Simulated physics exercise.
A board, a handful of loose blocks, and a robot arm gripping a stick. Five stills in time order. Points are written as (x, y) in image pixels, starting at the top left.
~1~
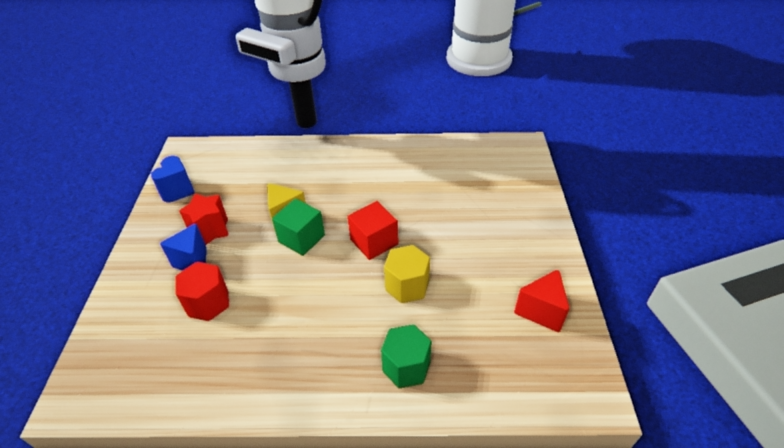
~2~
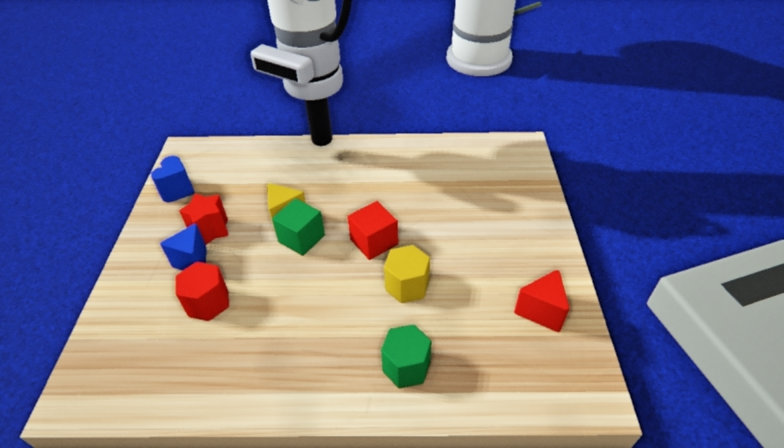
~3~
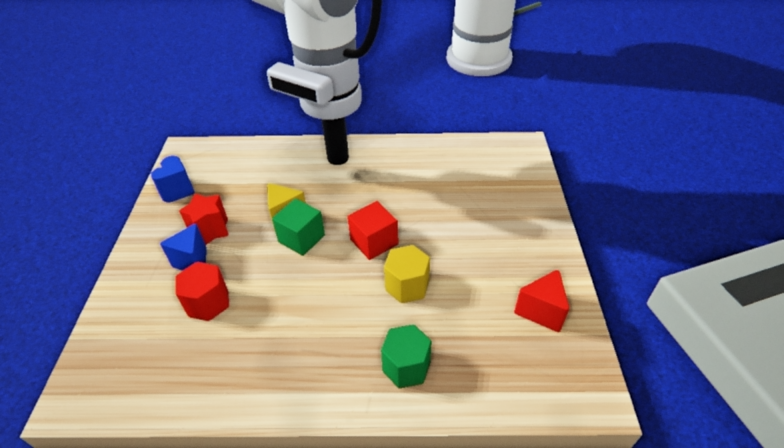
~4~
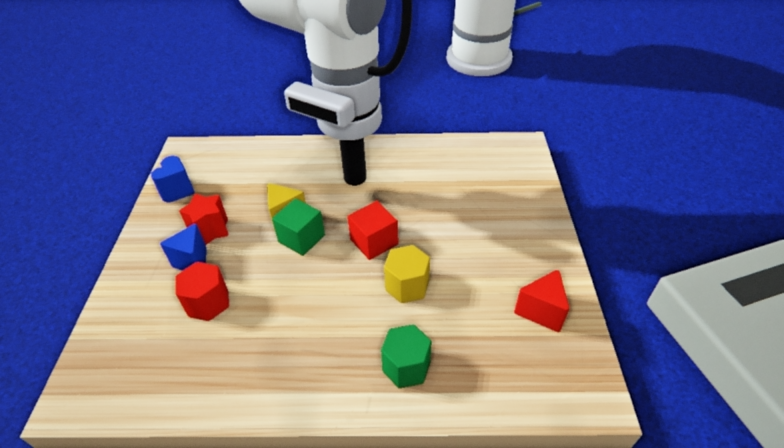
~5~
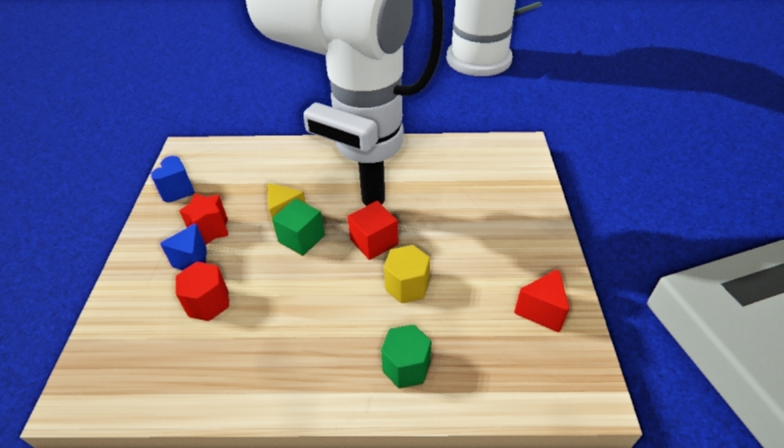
A light wooden board lies on a bright blue surface, seen from above at an angle by a camera that stays still. Red, blue, green and yellow blocks are scattered across it, with a red cube near the middle, a green one to its left and a yellow six-sided block below. A white robot arm moves its black stick steadily right and toward the viewer, from the board's far edge to just behind the red cube, while the blocks stay put.
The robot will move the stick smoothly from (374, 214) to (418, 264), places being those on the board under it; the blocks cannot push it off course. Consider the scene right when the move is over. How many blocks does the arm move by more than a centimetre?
My forecast: 1.
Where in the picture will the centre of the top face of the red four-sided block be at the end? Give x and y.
The centre of its top will be at (380, 242).
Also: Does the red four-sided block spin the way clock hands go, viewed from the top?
Answer: Yes.
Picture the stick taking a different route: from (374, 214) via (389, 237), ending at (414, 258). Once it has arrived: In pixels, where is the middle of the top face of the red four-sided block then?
Its top middle will sit at (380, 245).
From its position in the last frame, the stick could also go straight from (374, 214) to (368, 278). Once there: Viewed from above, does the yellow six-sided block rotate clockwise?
My answer is no.
What follows on the original path. Halfway along, stick at (395, 225); red four-sided block at (379, 235), turned 60° clockwise; yellow six-sided block at (407, 264).
At the end, stick at (418, 251); green four-sided block not moved; red four-sided block at (380, 242), turned 90° clockwise; yellow six-sided block at (407, 266), turned 20° anticlockwise.
